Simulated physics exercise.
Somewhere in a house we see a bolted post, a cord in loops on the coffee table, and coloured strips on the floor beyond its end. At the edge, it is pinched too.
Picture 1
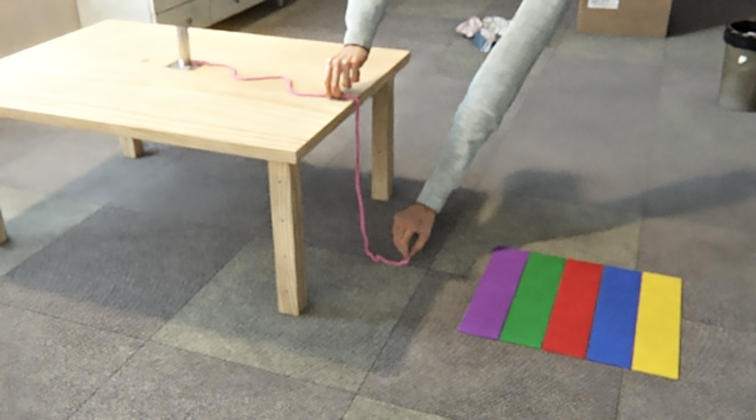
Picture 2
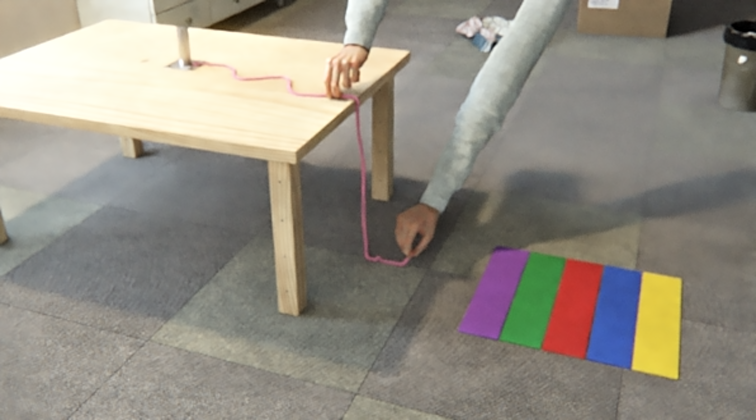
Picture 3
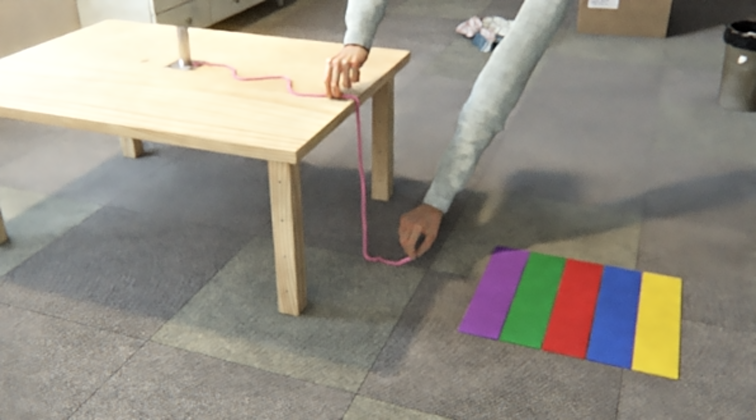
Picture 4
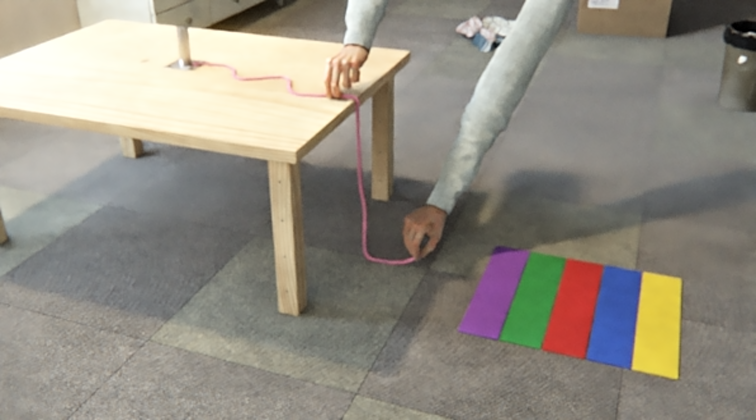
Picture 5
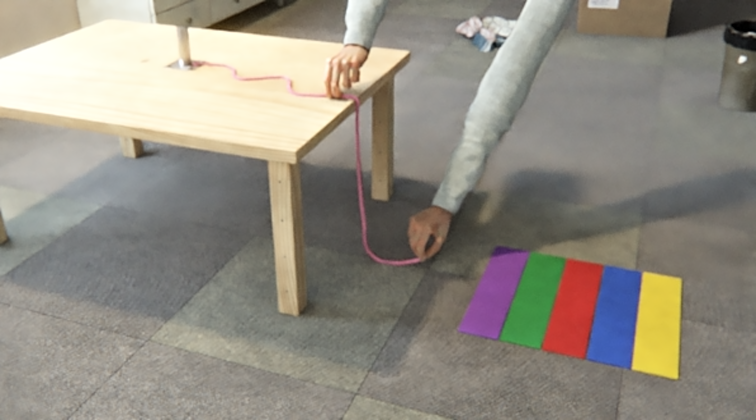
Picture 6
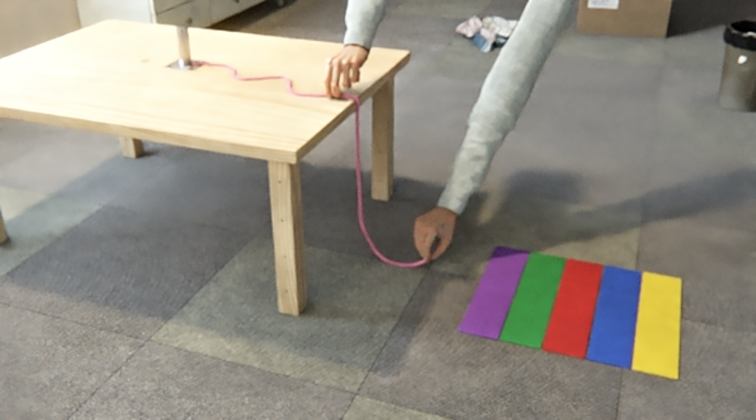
A person's hand pinched a pink cord at the edge of a wooden table while the other, holding its hanging end near the floor, moved slightly right, toward the side with the coloured strips.
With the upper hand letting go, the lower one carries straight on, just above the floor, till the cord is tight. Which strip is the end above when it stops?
The red one.
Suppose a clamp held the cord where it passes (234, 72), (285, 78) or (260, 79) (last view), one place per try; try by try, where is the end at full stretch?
Try 1: (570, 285); try 2: (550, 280); try 3: (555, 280).
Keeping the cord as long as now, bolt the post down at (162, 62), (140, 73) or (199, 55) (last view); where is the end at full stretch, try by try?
Going through the tries, you get (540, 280), then (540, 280), then (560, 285).
Soon after, end near (495, 270); over purple.
Then, end near (548, 280); over green.
At full stretch, end near (581, 287); over red. The end stops over the red strip.
